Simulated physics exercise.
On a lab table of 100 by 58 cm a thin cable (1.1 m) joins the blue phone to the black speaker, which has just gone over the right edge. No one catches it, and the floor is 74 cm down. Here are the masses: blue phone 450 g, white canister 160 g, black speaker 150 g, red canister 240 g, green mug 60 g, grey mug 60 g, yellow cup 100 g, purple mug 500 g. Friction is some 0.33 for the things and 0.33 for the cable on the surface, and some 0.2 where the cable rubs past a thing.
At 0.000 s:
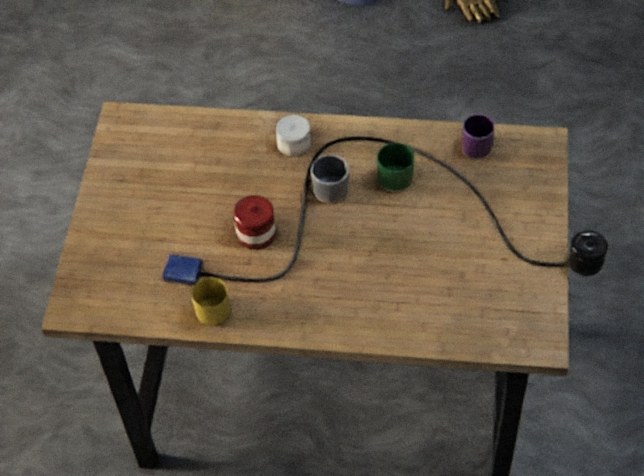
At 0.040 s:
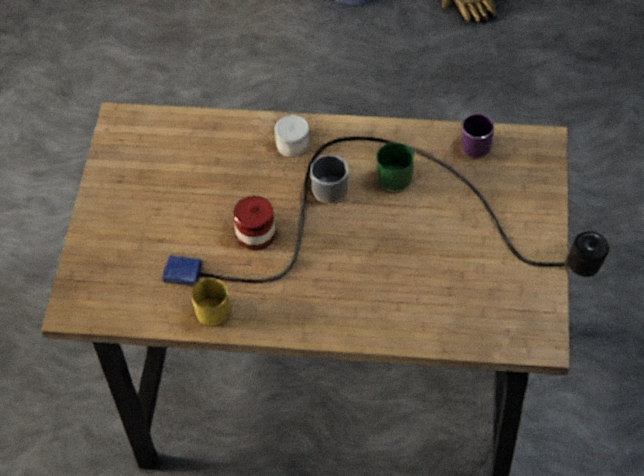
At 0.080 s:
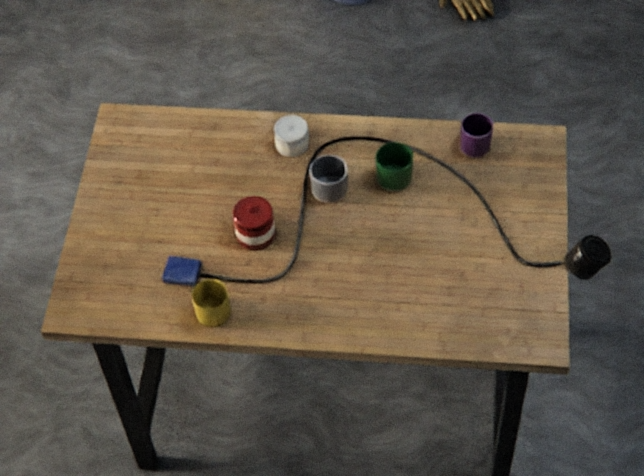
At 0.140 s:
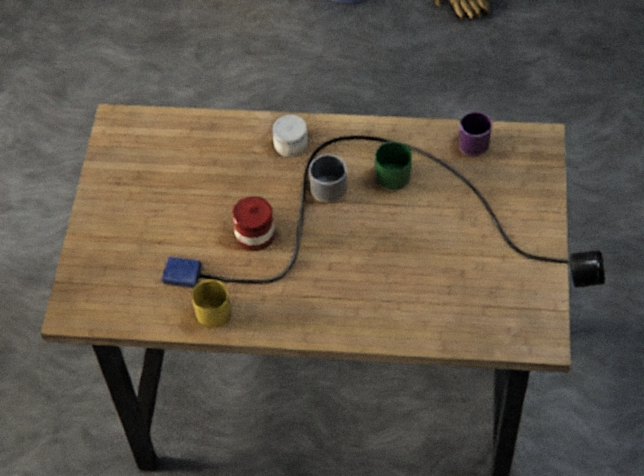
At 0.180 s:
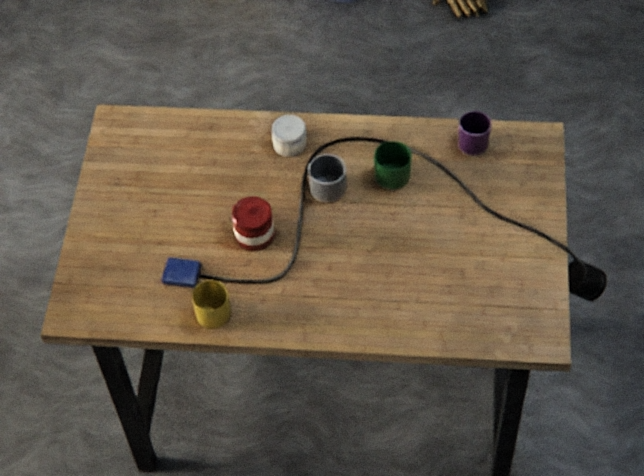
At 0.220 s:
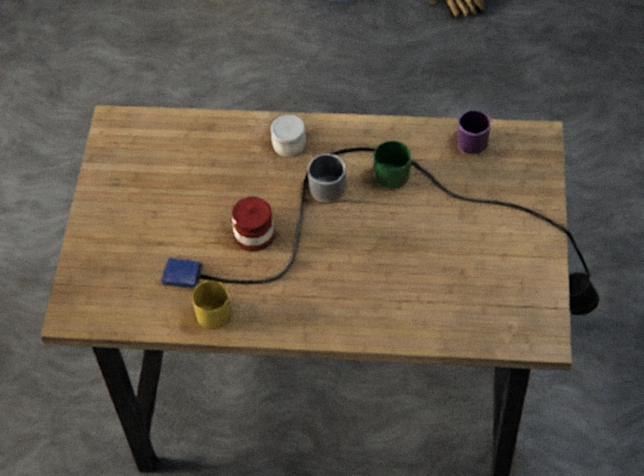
To begin with, a dark cable curves across a wooden table among mugs and canisters, linking a blue phone to a black speaker at the right edge. The speaker tilts and drops slightly beside the table, and then the cable's right-hand stretch is drawn straighter over the edge.
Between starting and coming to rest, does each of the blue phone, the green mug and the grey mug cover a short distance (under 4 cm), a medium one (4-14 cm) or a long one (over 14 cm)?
The blue phone ends up close to its start; the green mug ends up well away from its start; the grey mug ends up well away from its start.
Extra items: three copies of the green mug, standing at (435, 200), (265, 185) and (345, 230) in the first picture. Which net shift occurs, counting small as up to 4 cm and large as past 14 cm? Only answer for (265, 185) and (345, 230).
Shift 1: Minor. Shift 2: Medium.
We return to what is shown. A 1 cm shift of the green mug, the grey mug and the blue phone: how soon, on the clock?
Clock readings - green mug 0.30 s, grey mug 0.32 s, blue phone 0.55 s.
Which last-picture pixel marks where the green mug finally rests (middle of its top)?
(455, 313).
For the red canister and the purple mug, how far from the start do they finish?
The red canister ends up around 0 cm from its start and the purple mug around 0 cm.
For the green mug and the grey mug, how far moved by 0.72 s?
Green mug roughly 35 cm, grey mug roughly 35 cm.
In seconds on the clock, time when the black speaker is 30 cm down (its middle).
The clock reads 0.32 s at that moment.
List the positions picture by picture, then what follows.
The first frame shows blue phone (182, 267); green mug (396, 157); grey mug (330, 169); cable runs through (513, 250) (455, 172) (359, 138) (304, 200) (265, 280).
The second frame shows black speaker (590, 245); cable runs through (512, 249) (358, 138) (265, 280).
The third frame shows black speaker (588, 257); cable runs through (512, 249) (357, 138) (265, 281).
The fourth frame shows black speaker (587, 269); cable runs through (513, 247) (355, 137) (265, 281).
The fifth frame shows black speaker (584, 281); cable runs through (539, 233) (358, 139) (264, 281).
The sixth frame shows blue phone (181, 271); green mug (392, 155); grey mug (327, 168); cable runs through (567, 232) (462, 197) (301, 199) (265, 281).
After 0.5 s, the cable's tail end at (202, 273); grey mug 16 cm off its start, green mug 15 cm off its start, black speaker over the edge.
After 0.7 s, the cable's tail end at (205, 272); green mug 36 cm off its start, grey mug 36 cm off its start, blue phone 1 cm off its start.
After 1.0 s, the cable's tail end at (207, 271); green mug 39 cm off its start at (455, 313), grey mug 38 cm off its start at (410, 316), blue phone 1 cm off its start at (188, 268).
After 1.2 s, the cable's tail end at (209, 271); green mug 39 cm off its start, grey mug 38 cm off its start, blue phone 2 cm off its start.
After 2.4 s, the cable's tail end at (209, 271); green mug 39 cm off its start at (455, 313), grey mug 38 cm off its start at (410, 317), blue phone 2 cm off its start at (189, 268), black speaker over the edge.
